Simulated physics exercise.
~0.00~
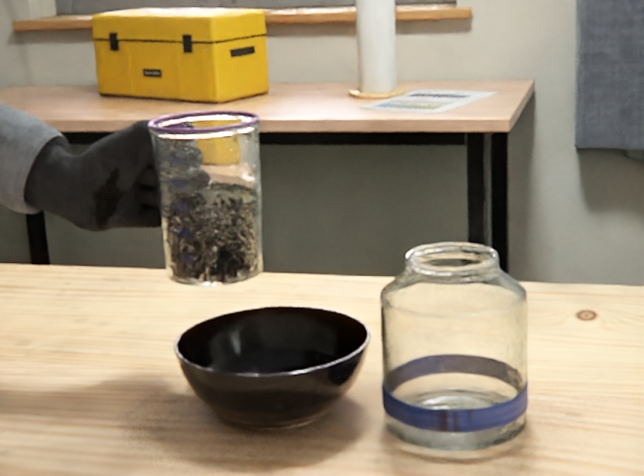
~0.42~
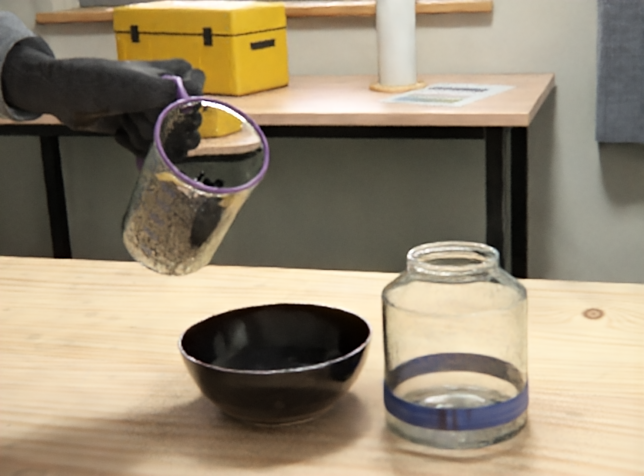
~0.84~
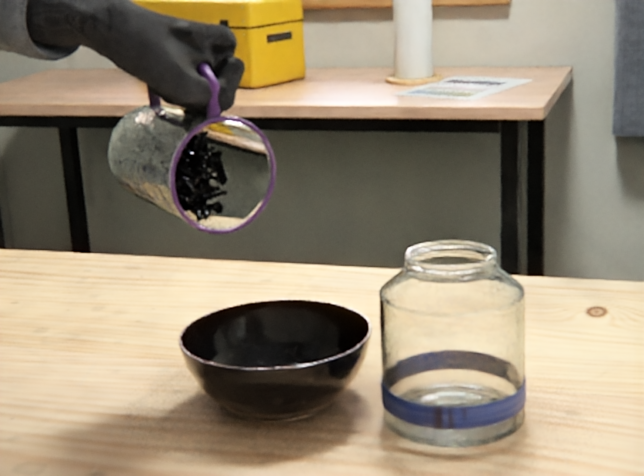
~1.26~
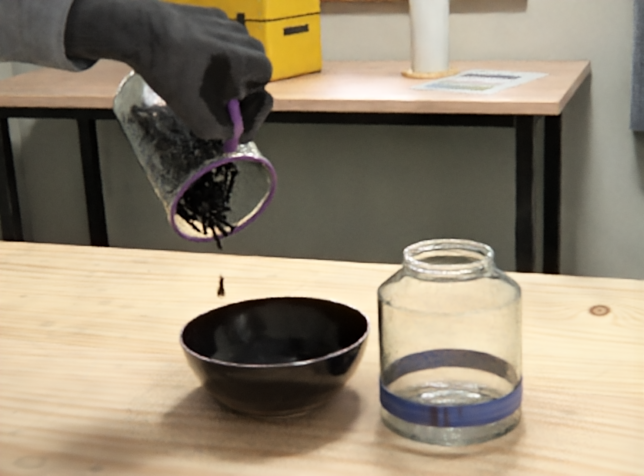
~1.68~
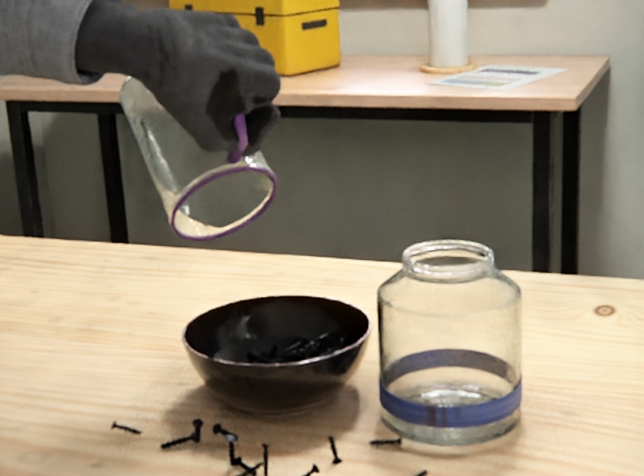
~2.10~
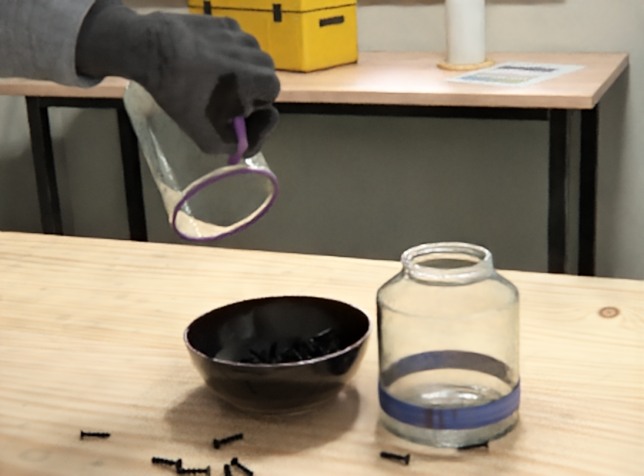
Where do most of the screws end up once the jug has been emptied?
Most of the screws land in the black bowl. Only a few lie scattered on the table, and none go into the jar with the blue band.
A gloved hand tips a jug, pouring black screws into a black bowl, spilling some.
